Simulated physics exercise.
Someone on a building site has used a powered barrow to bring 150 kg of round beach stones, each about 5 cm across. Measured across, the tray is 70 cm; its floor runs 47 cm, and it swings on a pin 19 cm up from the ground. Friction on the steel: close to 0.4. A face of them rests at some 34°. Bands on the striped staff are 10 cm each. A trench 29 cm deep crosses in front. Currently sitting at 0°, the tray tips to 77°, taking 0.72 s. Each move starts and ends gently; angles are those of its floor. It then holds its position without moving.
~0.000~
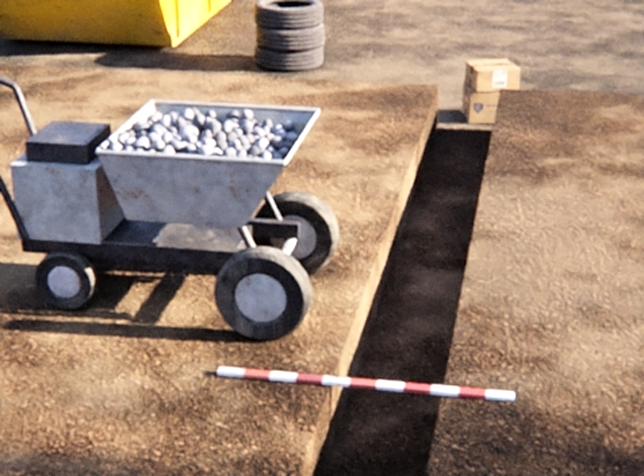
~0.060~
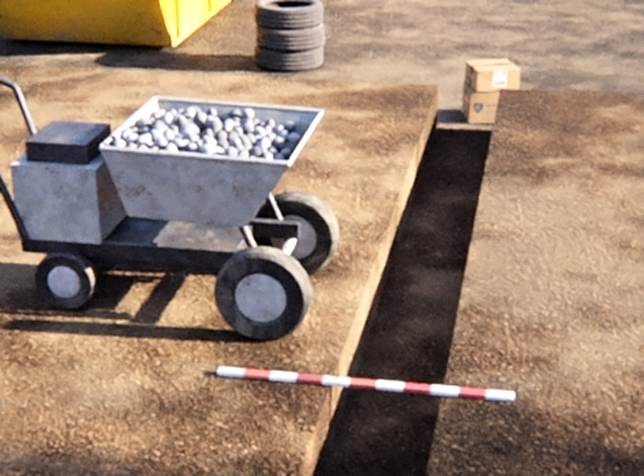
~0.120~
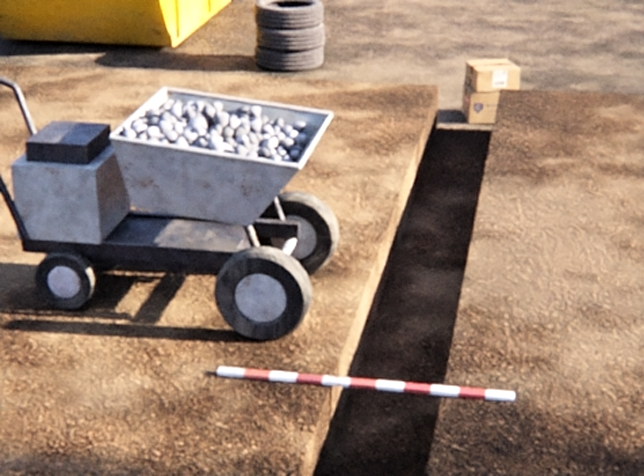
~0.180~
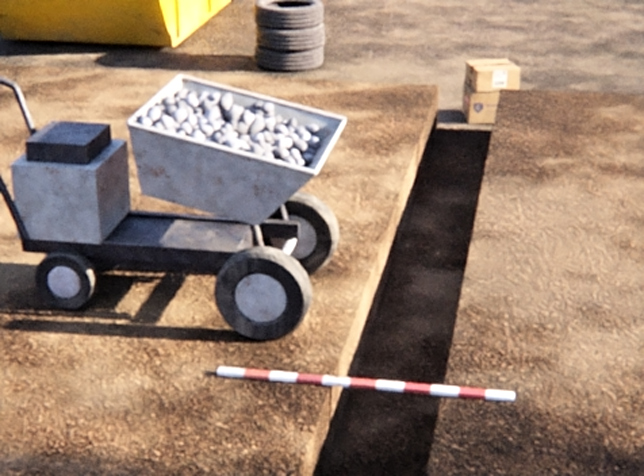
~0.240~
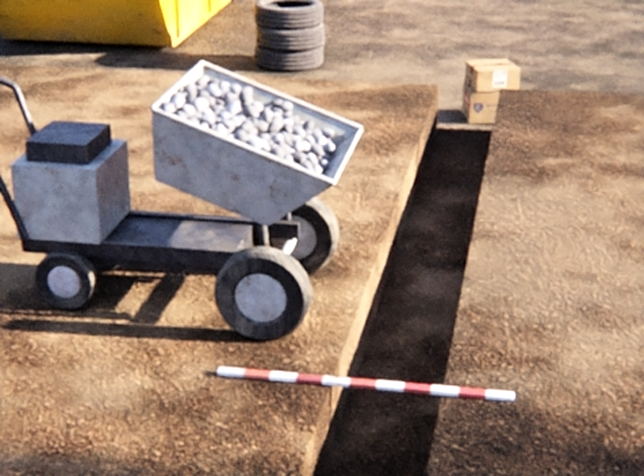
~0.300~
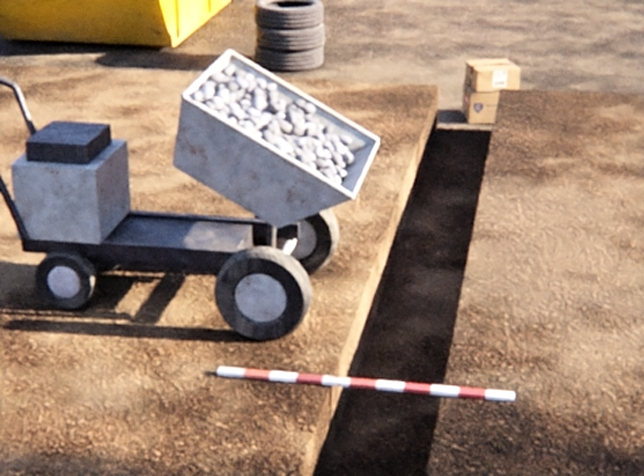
On a sunlit building site of brown, gritty ground, the view looks down at an angle from a fixed position. A grey powered barrow loaded with pale round stones stands at left beside a dark trench, with a red-and-white staff across it, a yellow container and stacked tyres behind, and cardboard boxes at the far end. The tray tilts forward toward the right, slowly then faster, its rear rising as the stones ride along inside.
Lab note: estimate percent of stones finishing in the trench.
Approx. 29 %.
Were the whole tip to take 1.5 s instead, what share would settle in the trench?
Then some 45 per cent would.
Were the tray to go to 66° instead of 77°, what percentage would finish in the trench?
About 40%.
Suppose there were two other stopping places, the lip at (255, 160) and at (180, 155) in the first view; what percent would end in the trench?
55 and 95 %.
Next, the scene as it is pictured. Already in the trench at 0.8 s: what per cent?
Around 10 per cent of it, at that instant.
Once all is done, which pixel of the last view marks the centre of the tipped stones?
Their middle lands near (514, 319).
After 0.5 s the floor is at 65°; 100 % in the tray; the foremost stones are at (408, 238).
After 0.8 s the floor is at 77°; 45 % in the tray, 9 % in the trench, 46 % past the trench; the foremost stones are at (553, 321).
After 1.2 s the floor is at 77°; 8 % in the tray, 21 % in the trench, 71 % past the trench; the foremost stones are past the picture's edge.
After 3.1 s the floor is at 77°; 0 % in the tray, 29 % in the trench, 71 % past the trench; the foremost stones are past the picture's edge.
